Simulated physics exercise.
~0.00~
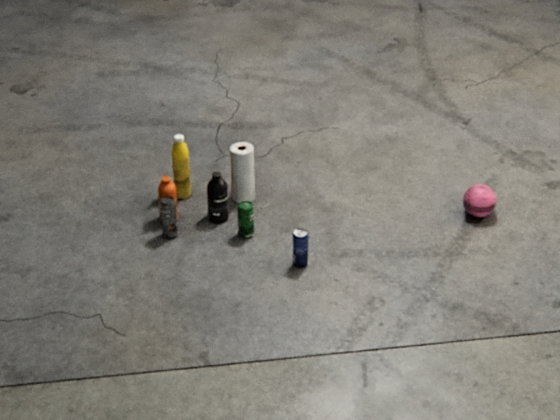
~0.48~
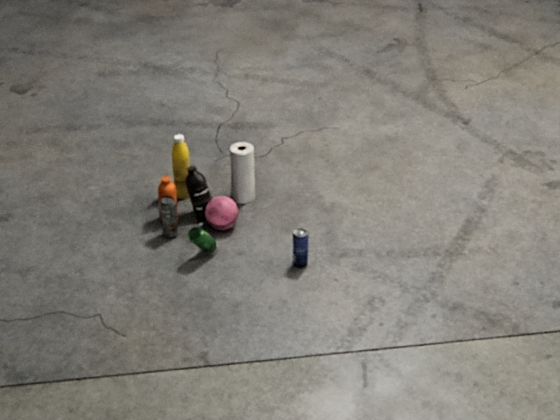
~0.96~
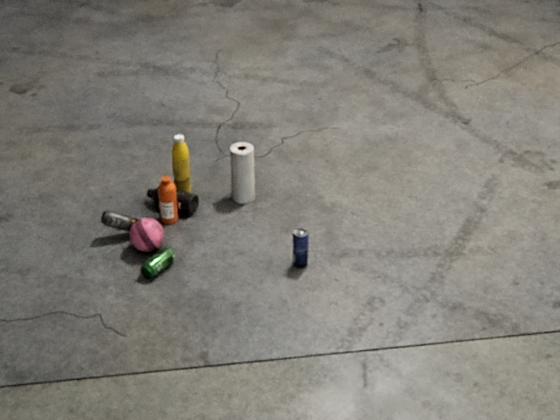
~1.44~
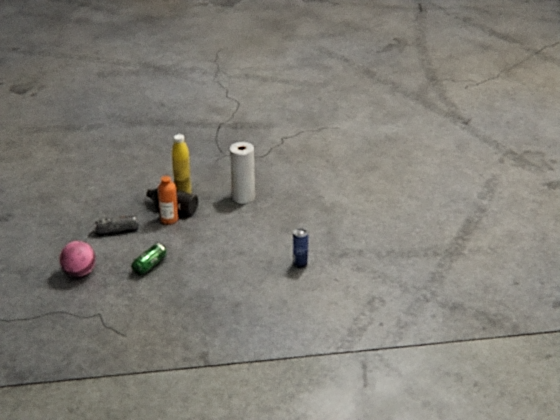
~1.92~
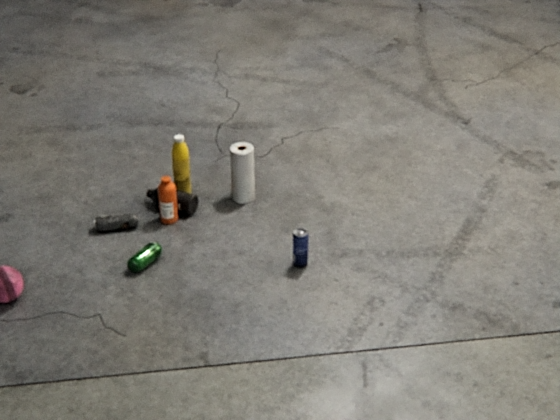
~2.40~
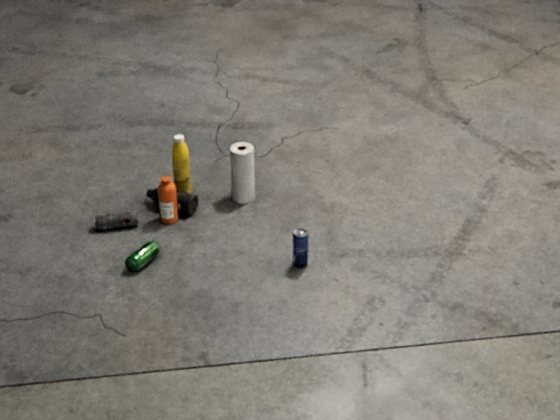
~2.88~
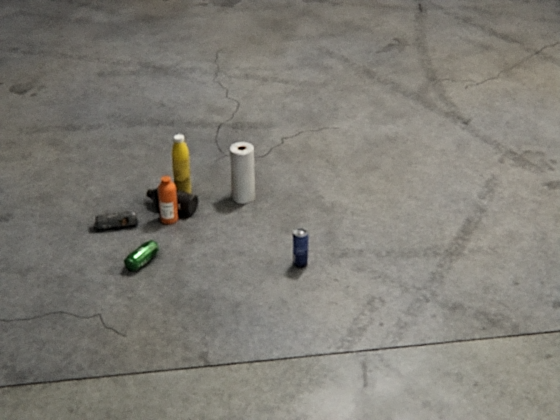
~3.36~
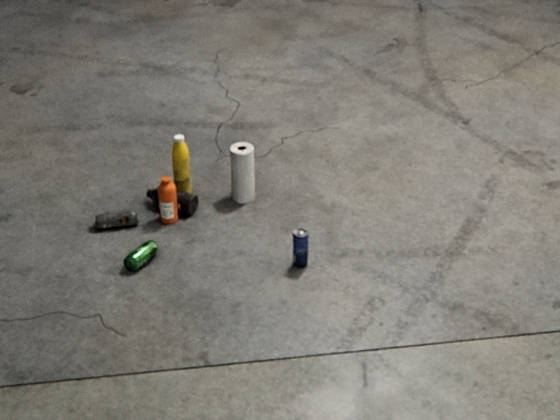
A pink ball rolls from the right across a concrete floor toward a loose group of bottles and cans and a white paper roll. It reaches the group, passing in front of the roll, and knocks into the green can and the black bottle, tipping both over. Continuing left, it topples the grey can beside the orange bottle. The ball then rolls away and leaves at the left edge, while the green can settles on its side. The yellow bottle, orange bottle, white roll and blue can remain standing, with the three toppled items lying still.
